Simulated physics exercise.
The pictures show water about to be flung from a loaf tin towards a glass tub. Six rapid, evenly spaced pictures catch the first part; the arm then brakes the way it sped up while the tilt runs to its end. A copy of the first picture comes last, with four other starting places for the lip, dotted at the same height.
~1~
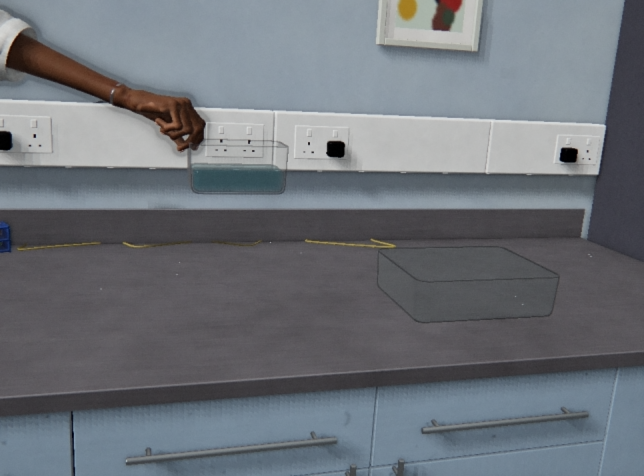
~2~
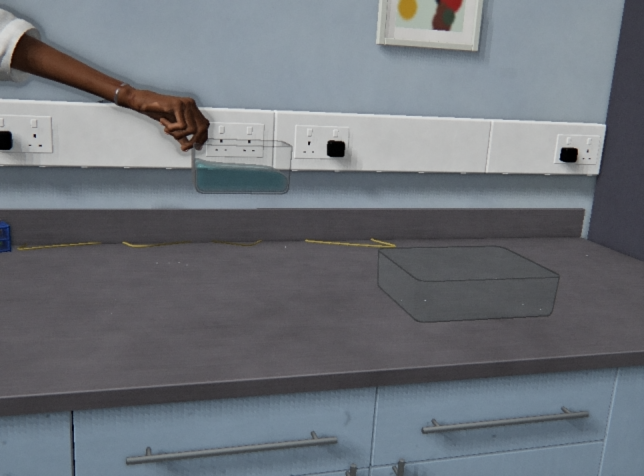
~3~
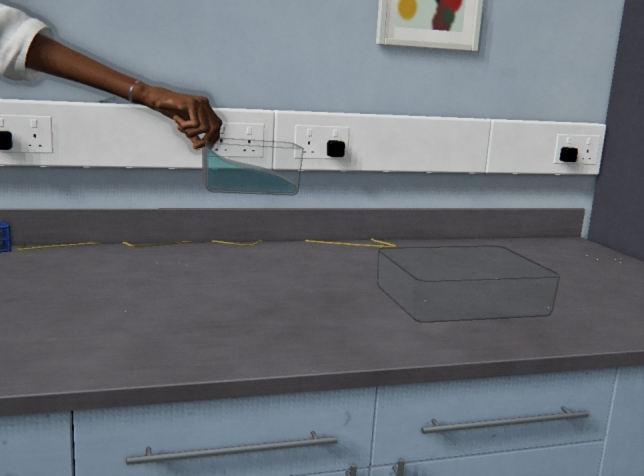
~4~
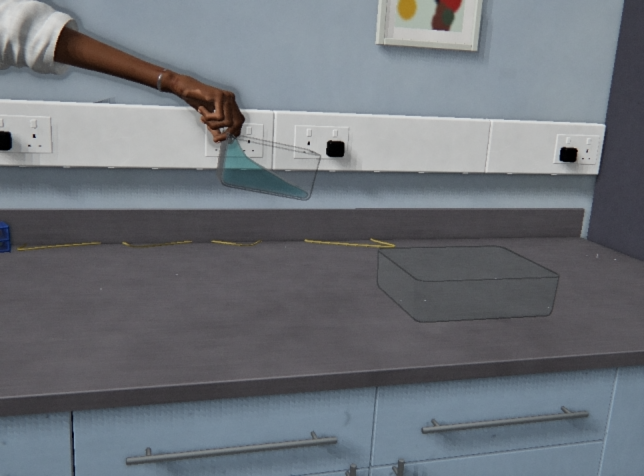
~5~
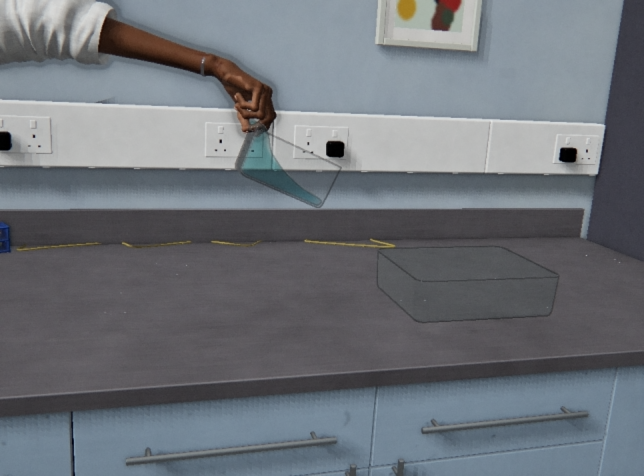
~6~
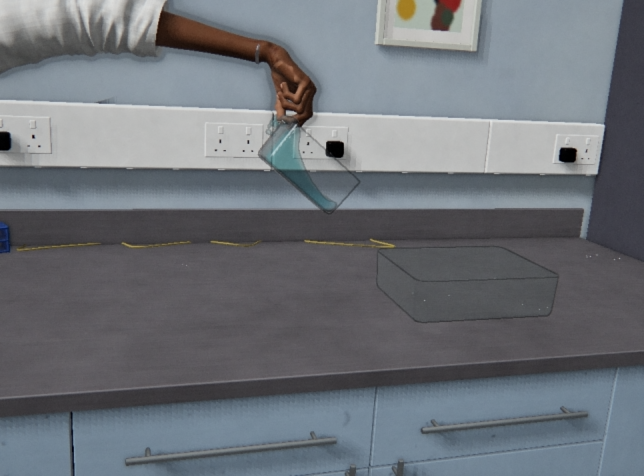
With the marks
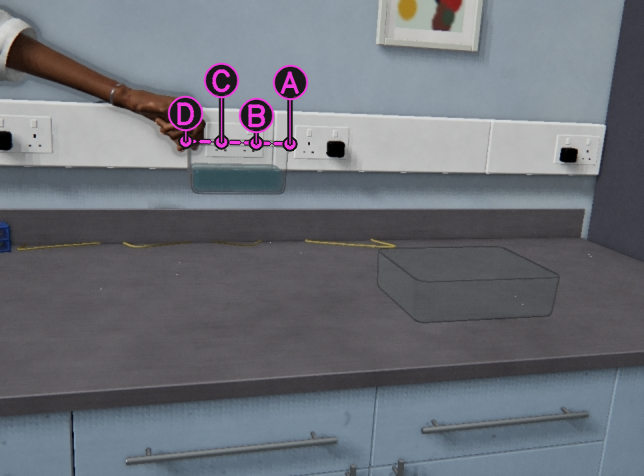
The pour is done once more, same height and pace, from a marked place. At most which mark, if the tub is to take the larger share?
The limit is B.
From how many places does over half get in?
Two of the four.
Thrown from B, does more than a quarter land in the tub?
Yes, clearly.
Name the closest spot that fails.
C.
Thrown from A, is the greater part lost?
No, not at all.
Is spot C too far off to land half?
Yes, it does.
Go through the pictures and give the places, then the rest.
In the first frame, upright, lip at (283, 143); tub from (412, 322) to (550, 315); nothing has left yet.
In the second frame, upright, lip at (286, 143); nothing has left yet.
In the third frame, tipped about 2°, lip at (297, 145); nothing has left yet.
In the fourth frame, tipped about 10°, lip at (315, 152); water is over the rim, down to (231, 135).
In the fifth frame, tipped about 23°, lip at (335, 164); water is over the rim, down to (248, 130).
In the sixth frame, tipped about 39°, lip at (354, 178); water is over the rim, down to (272, 134).
In magenta, A at (290, 144); B at (256, 143); C at (221, 142); D at (185, 141).
If A is chosen, about 81 % lands in the tub, 5 % falls short and 15 % goes beside or beyond.
If B is chosen, about 64 % lands in the tub, 25 % falls short and 11 % goes beside or beyond.
If C is chosen, about 31 % lands in the tub, 61 % falls short and 8 % goes beside or beyond.
If D is chosen, about 15 % lands in the tub, 81 % falls short and 4 % goes beside or beyond.
